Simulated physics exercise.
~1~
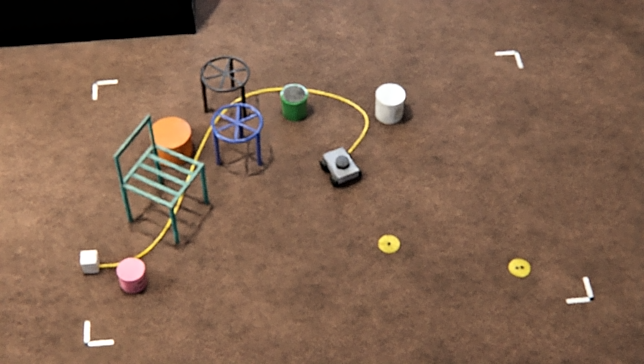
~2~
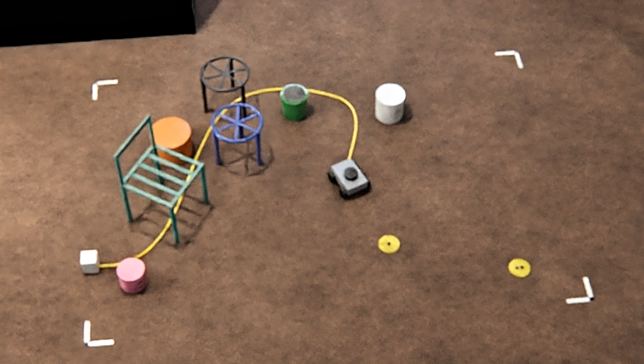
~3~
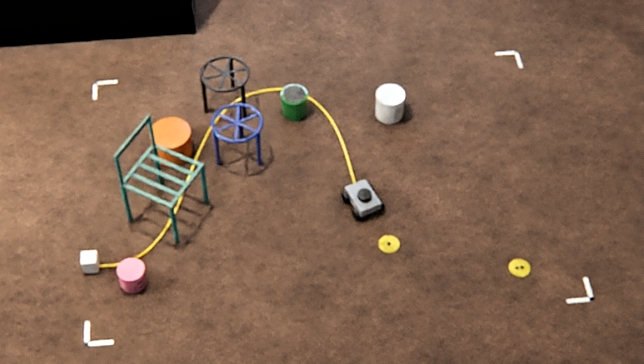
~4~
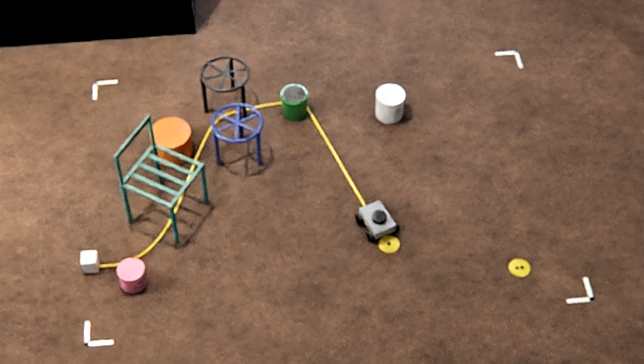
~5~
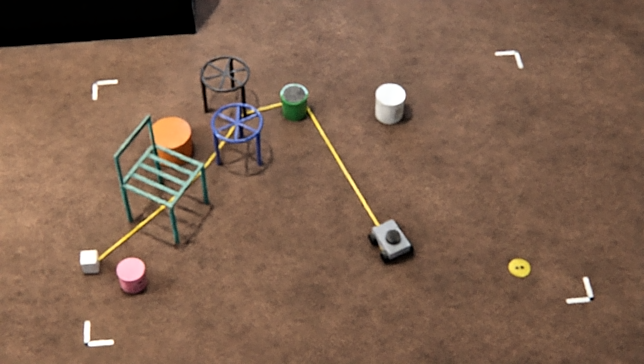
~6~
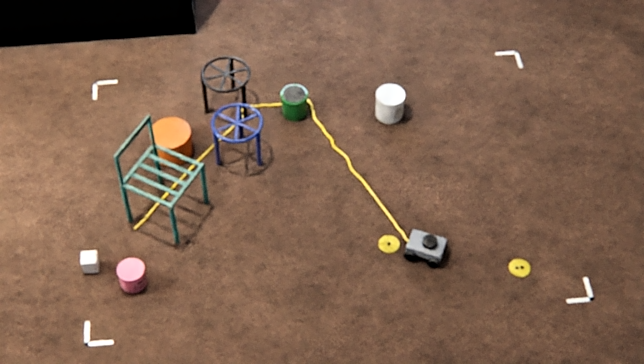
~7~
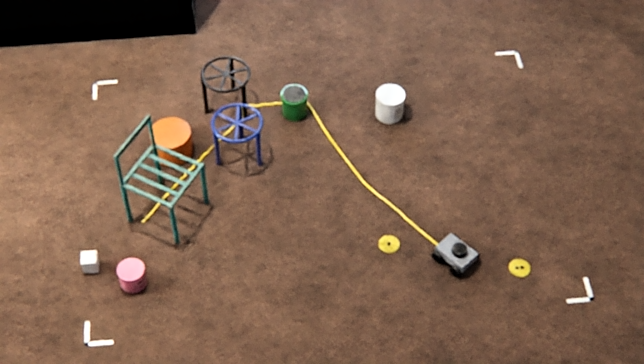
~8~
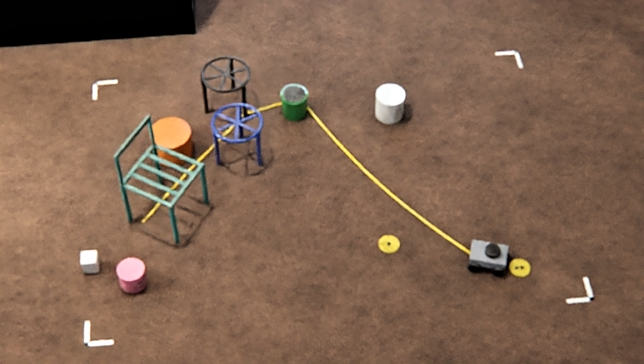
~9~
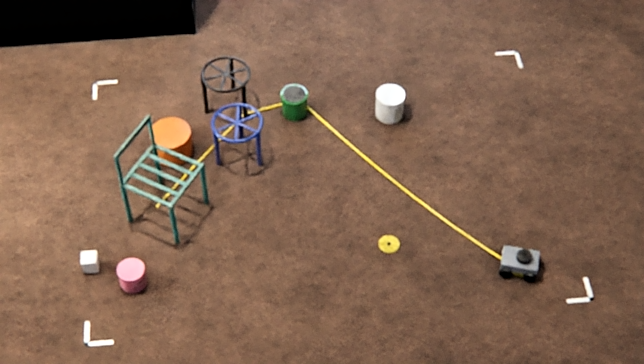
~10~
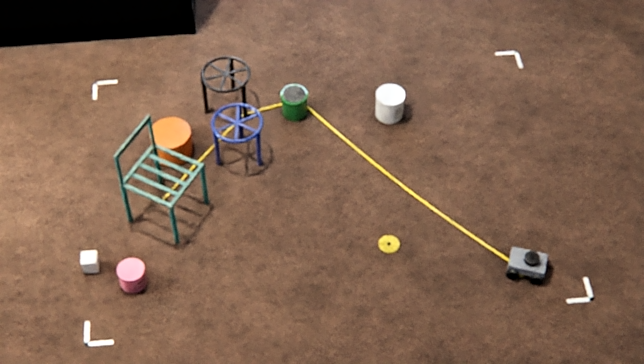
At first, a small grey cart sits on a brown floor, trailing a yellow lead that curves past a green pot, two stools and a teal chair to a small white block beside a pink bin. The cart rolls down and to the right toward the nearer yellow mark, and the slack draws out until the lead bends tightly around the pot. As the cart reaches the mark, the lead comes away from the block. The cart then turns right toward the second mark, dragging the loose end beneath the chair. It finishes over that mark, with the lead still bent around the pot and everything else in place.
